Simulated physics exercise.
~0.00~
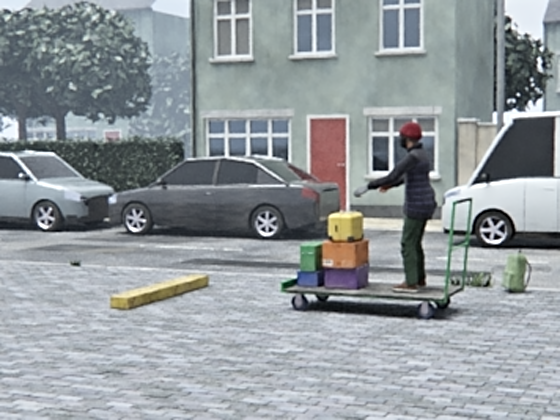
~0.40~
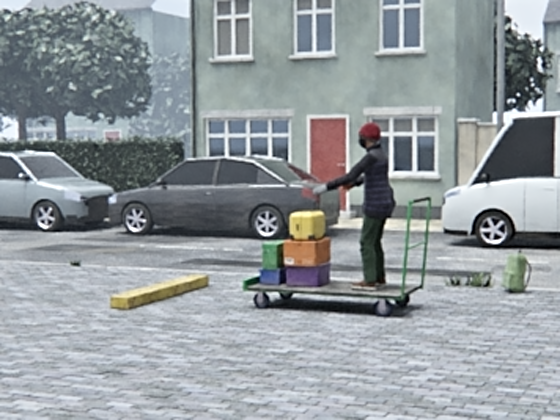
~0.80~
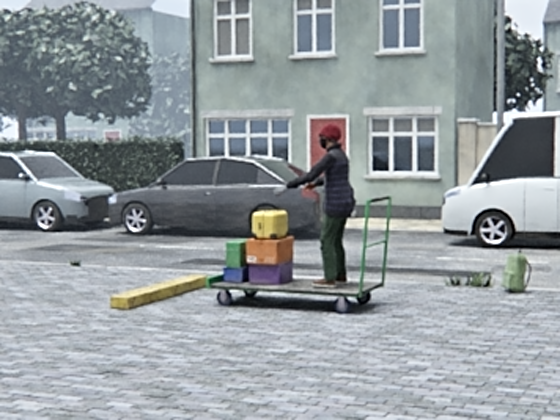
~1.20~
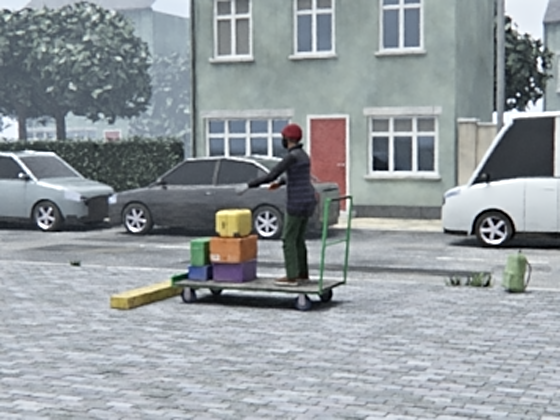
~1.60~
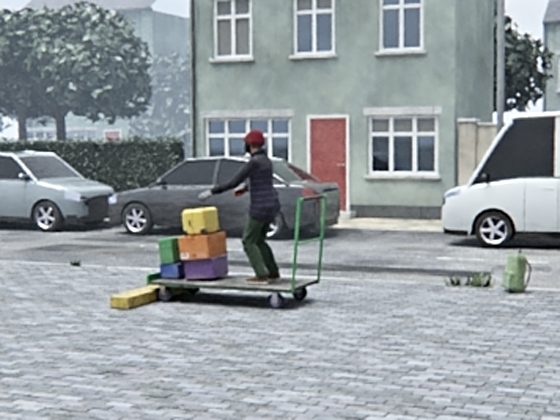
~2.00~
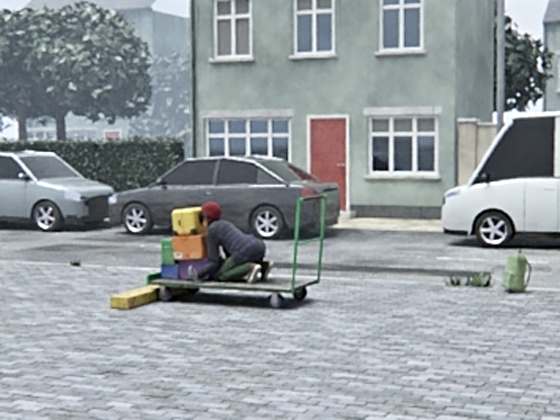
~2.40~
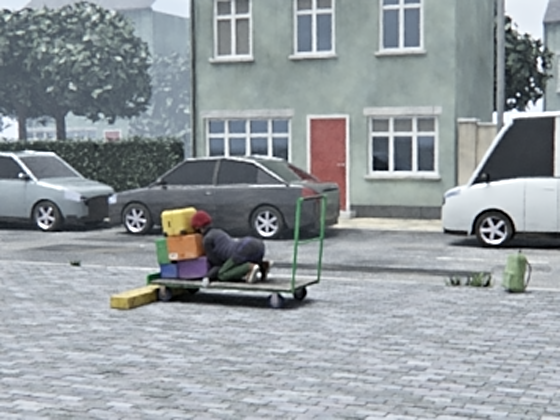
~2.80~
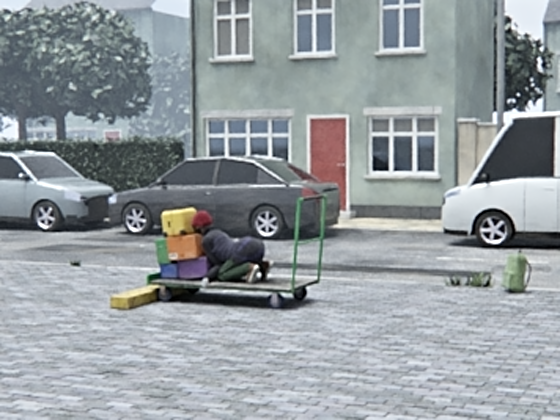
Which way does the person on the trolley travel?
The person travels to the left, riding on the trolley toward the yellow beam.
